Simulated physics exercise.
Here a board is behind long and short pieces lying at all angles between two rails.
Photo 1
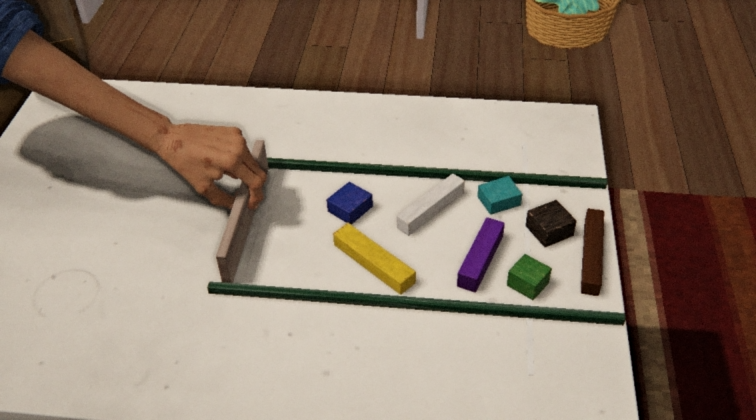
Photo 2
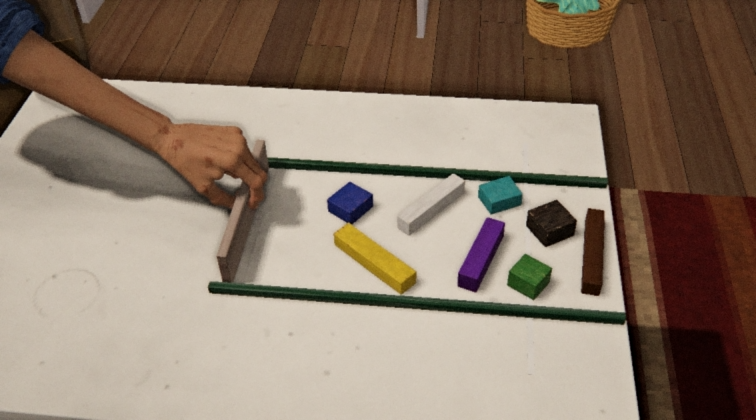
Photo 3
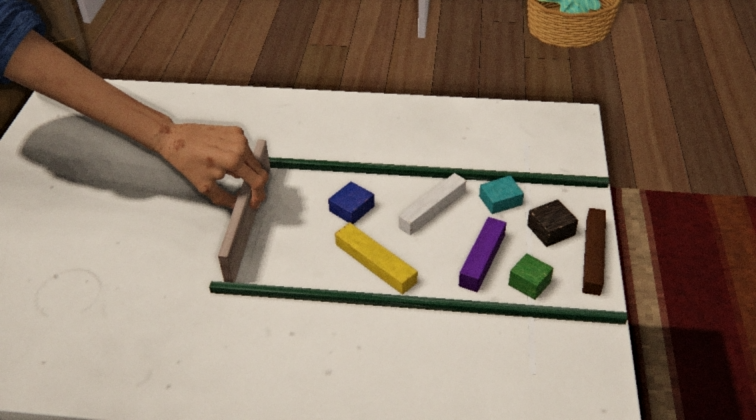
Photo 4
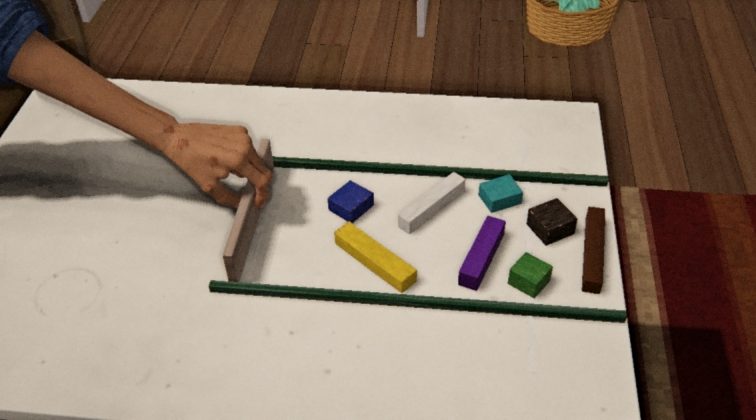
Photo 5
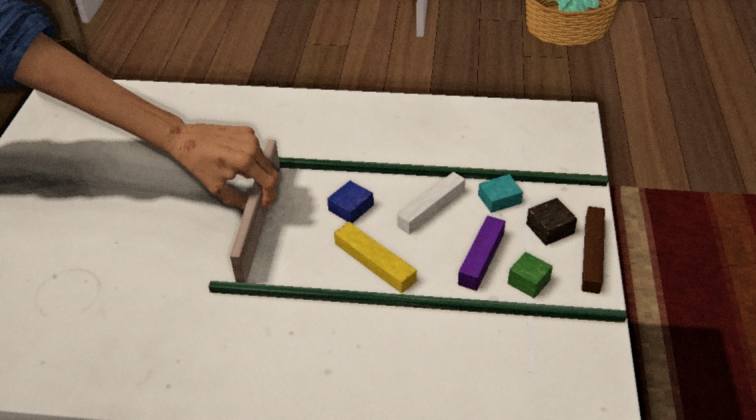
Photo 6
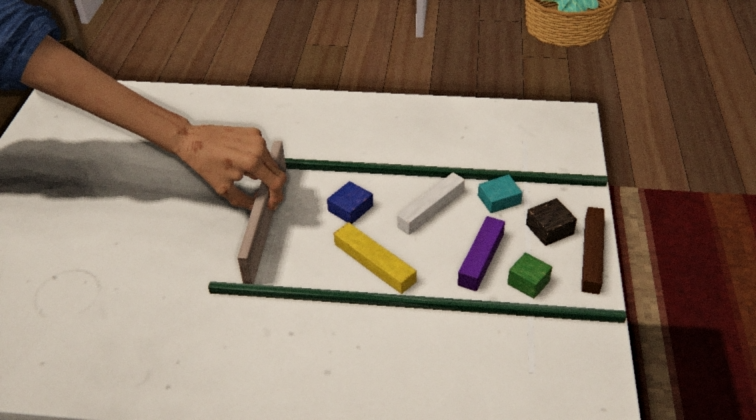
On a white tabletop, a hand slides an upright board slightly right between two green rails, toward scattered, motionless colourful blocks.
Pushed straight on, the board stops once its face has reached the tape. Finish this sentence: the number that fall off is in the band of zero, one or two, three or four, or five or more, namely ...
Namely one or two.
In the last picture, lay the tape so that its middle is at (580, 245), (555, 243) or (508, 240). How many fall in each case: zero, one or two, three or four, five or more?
Going tape by tape, I get five or over, then 3 or 4, then none.
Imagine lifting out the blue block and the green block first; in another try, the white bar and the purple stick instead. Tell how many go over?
The counts would be 0 and 0.
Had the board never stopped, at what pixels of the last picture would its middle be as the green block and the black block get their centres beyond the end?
When the green block crosses, the middle is near (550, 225); when the black block crosses, near (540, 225).
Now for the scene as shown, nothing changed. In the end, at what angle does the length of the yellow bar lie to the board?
Roughly 0°.
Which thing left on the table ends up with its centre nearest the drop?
It's the black block that ends up nearest.
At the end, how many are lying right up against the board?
It touches 2.
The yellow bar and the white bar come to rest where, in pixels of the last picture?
The yellow bar at (540, 266), the white bar at (569, 212).
Soon after, none off yet; brown stick at rest near (593, 249); black block at rest near (551, 222); green block at rest near (530, 275).
In the end, the number that fall off is one or two; gone, brown stick.
